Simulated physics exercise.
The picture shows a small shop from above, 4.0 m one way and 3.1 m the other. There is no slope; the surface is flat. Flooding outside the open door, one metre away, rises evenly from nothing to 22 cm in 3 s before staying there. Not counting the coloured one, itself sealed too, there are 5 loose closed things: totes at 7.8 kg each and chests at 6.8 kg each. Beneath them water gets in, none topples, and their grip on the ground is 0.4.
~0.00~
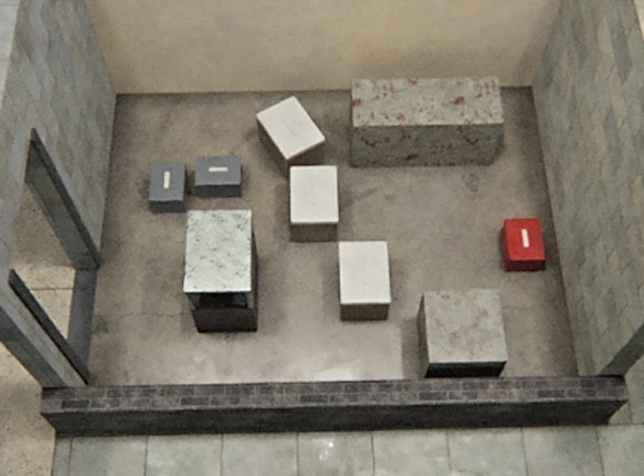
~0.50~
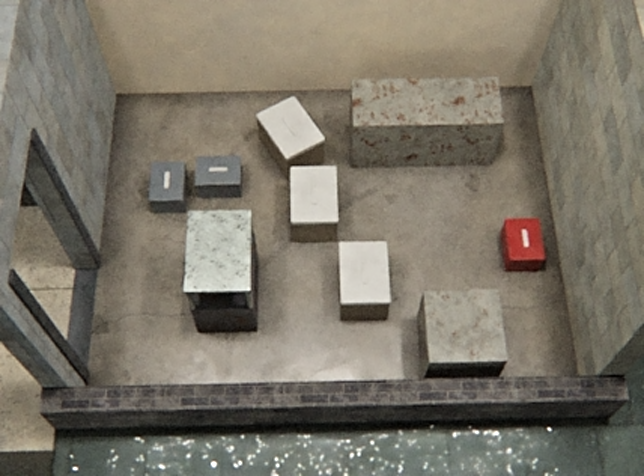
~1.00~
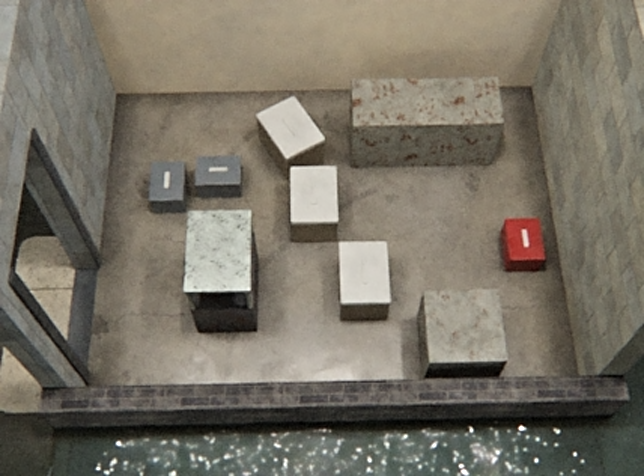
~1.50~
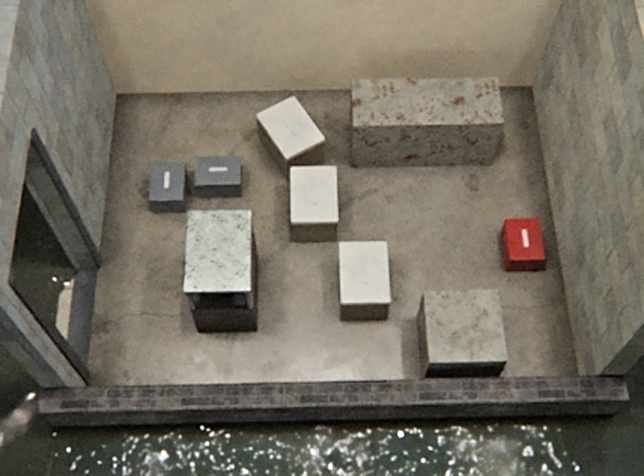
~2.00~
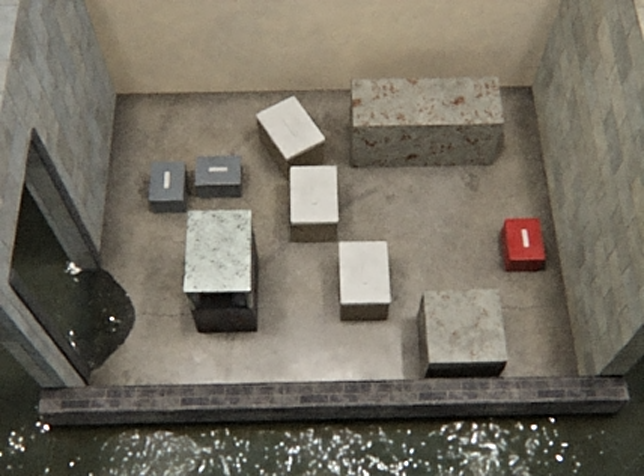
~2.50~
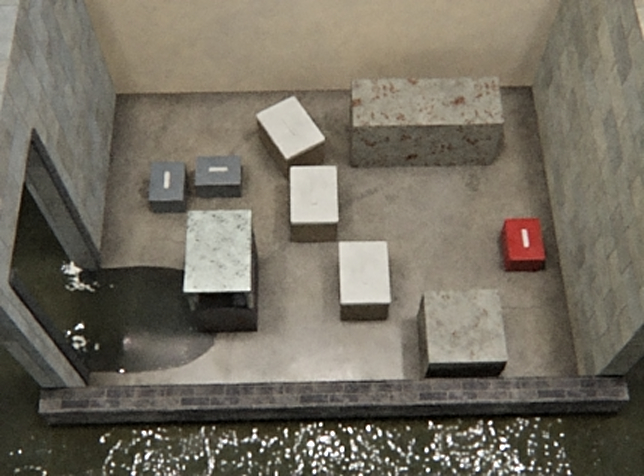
The footage shows a small room from above, with a red box and several grey and white blocks standing still, as dark water gathers outside, enters through the doorway at left and spreads across part of the floor.
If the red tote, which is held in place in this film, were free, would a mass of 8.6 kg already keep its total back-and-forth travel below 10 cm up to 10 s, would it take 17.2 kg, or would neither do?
It looks like only the bigger mass suffices.
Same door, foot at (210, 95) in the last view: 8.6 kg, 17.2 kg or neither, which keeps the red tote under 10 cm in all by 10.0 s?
Just the heavy one.
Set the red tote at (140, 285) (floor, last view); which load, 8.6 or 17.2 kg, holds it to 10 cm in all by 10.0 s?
Outcome - failure with both.
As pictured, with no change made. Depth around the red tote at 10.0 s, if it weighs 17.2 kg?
7 cm, roughly.
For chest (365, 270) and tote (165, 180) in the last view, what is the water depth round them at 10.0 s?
Depth approx. 10 cm / 9 cm.
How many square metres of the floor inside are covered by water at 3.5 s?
Somewhere about 2.5 m2, give or take.
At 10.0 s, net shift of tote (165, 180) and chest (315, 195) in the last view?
40 cm, 60 cm.
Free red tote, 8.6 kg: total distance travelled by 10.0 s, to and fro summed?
40 cm, roughly.
After 3.5 s the red tote would be 0 cm from its start with 8.6 kg and 0 cm from its start with 17.2 kg; 0 cm of water round it then.
After 4.5 s the red tote would be 0 cm from its start with 8.6 kg and 0 cm from its start with 17.2 kg; 0 cm of water round it then.
After 7.0 s the red tote would be 0 cm from its start with 8.6 kg and 0 cm from its start with 17.2 kg; 3 cm of water round it then.
After 10.0 s the red tote would be 39 cm from its start with 8.6 kg and 0 cm from its start with 17.2 kg; 7 cm of water round it then.
